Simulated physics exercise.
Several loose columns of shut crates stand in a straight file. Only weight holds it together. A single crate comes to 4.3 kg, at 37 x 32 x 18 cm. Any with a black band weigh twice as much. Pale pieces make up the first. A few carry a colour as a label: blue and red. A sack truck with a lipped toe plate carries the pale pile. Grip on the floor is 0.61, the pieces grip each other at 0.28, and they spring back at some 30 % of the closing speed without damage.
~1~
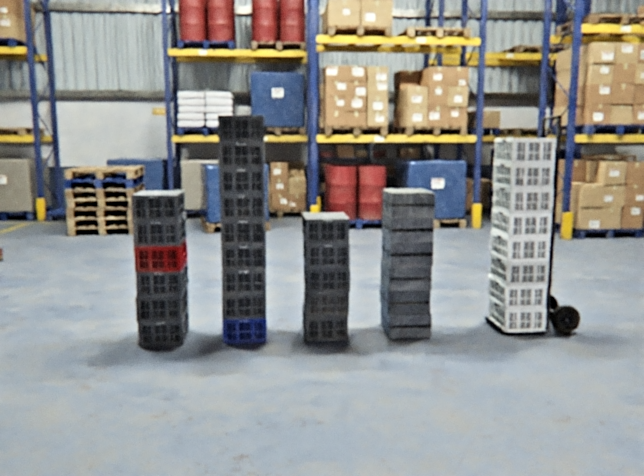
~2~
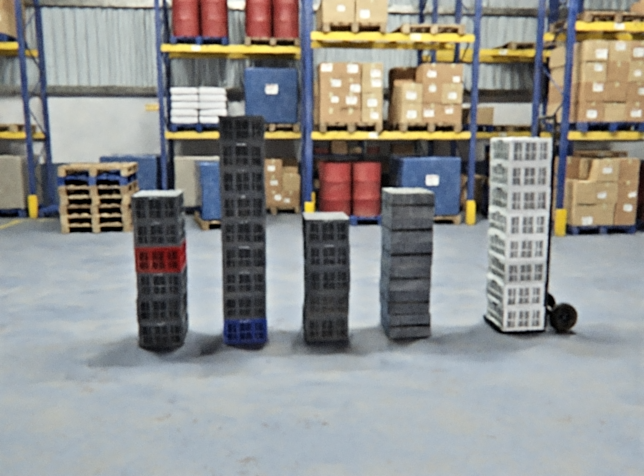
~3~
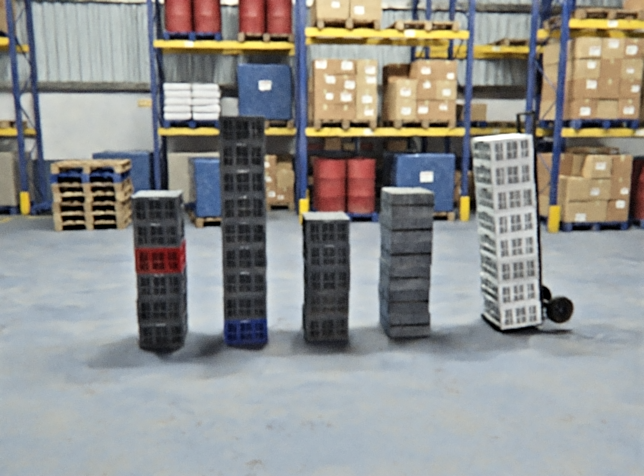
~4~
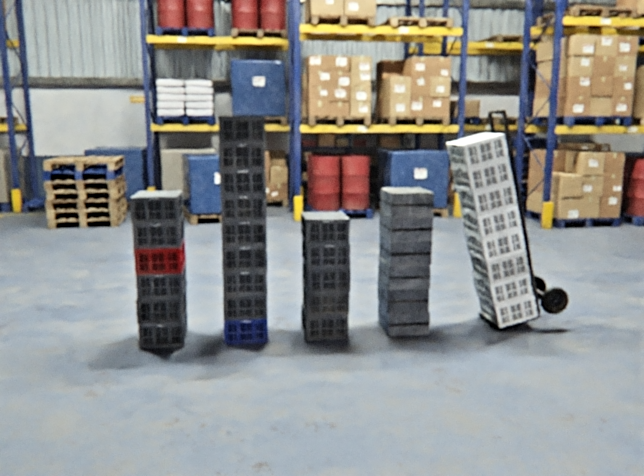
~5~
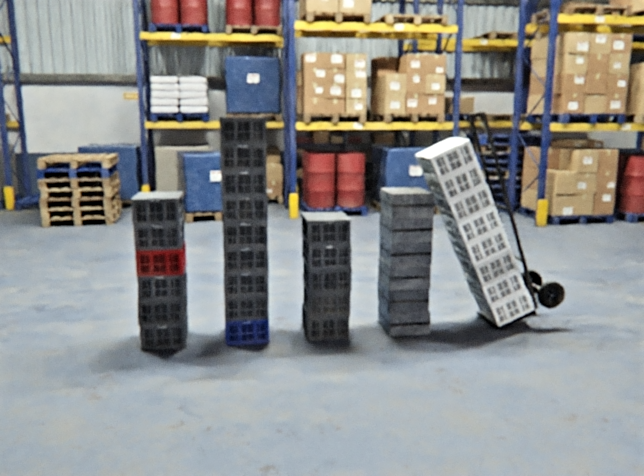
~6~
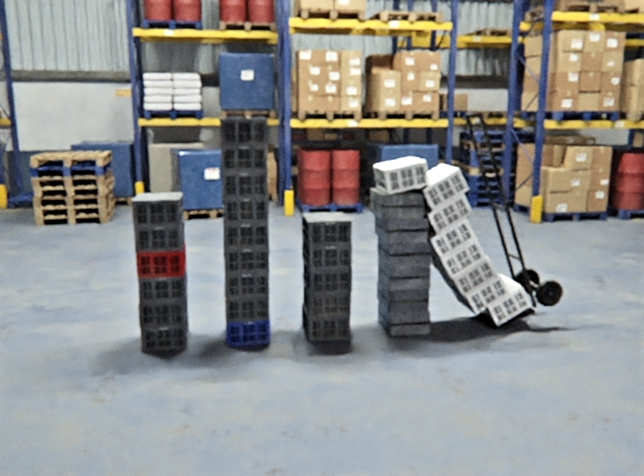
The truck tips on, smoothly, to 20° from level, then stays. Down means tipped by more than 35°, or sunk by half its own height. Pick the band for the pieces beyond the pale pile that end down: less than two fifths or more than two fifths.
More than two fifths of them.
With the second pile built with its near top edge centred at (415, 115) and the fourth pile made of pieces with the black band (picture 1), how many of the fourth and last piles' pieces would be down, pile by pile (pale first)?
In that case fourth 0, last 0.
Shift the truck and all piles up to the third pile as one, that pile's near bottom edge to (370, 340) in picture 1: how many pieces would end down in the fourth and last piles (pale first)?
Then fourth 8, last 6.
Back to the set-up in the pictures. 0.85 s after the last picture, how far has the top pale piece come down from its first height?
Some 30 cm lower.
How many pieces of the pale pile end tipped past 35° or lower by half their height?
The count is 7.
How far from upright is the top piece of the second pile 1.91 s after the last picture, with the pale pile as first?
About 20°.
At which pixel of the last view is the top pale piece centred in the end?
At about (86, 285).
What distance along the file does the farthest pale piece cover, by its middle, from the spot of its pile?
About 330 cm.
Then, 0.85 s on from the sixth picture, 8 of the pale pile down; none of the 26 other crates down, 9 disturbed.
Then, 1.91 s on from the sixth picture, 7 of the pale pile down; 7 of the 26 other crates down; blue crate tipped 19°; red crate tipped 5°.
Then, 2.87 s on from the sixth picture, 7 of the pale pile down; 20 of the 26 other crates down; red crate on its side; blue crate tipped 32°.
Finally, 7 of the pale pile down; 20 of the 26 other crates down; red crate on its side; blue crate tipped 30°. That is 77 per cent. Seen by the last camera, middles, red crate near (12, 326), blue crate near (236, 317).
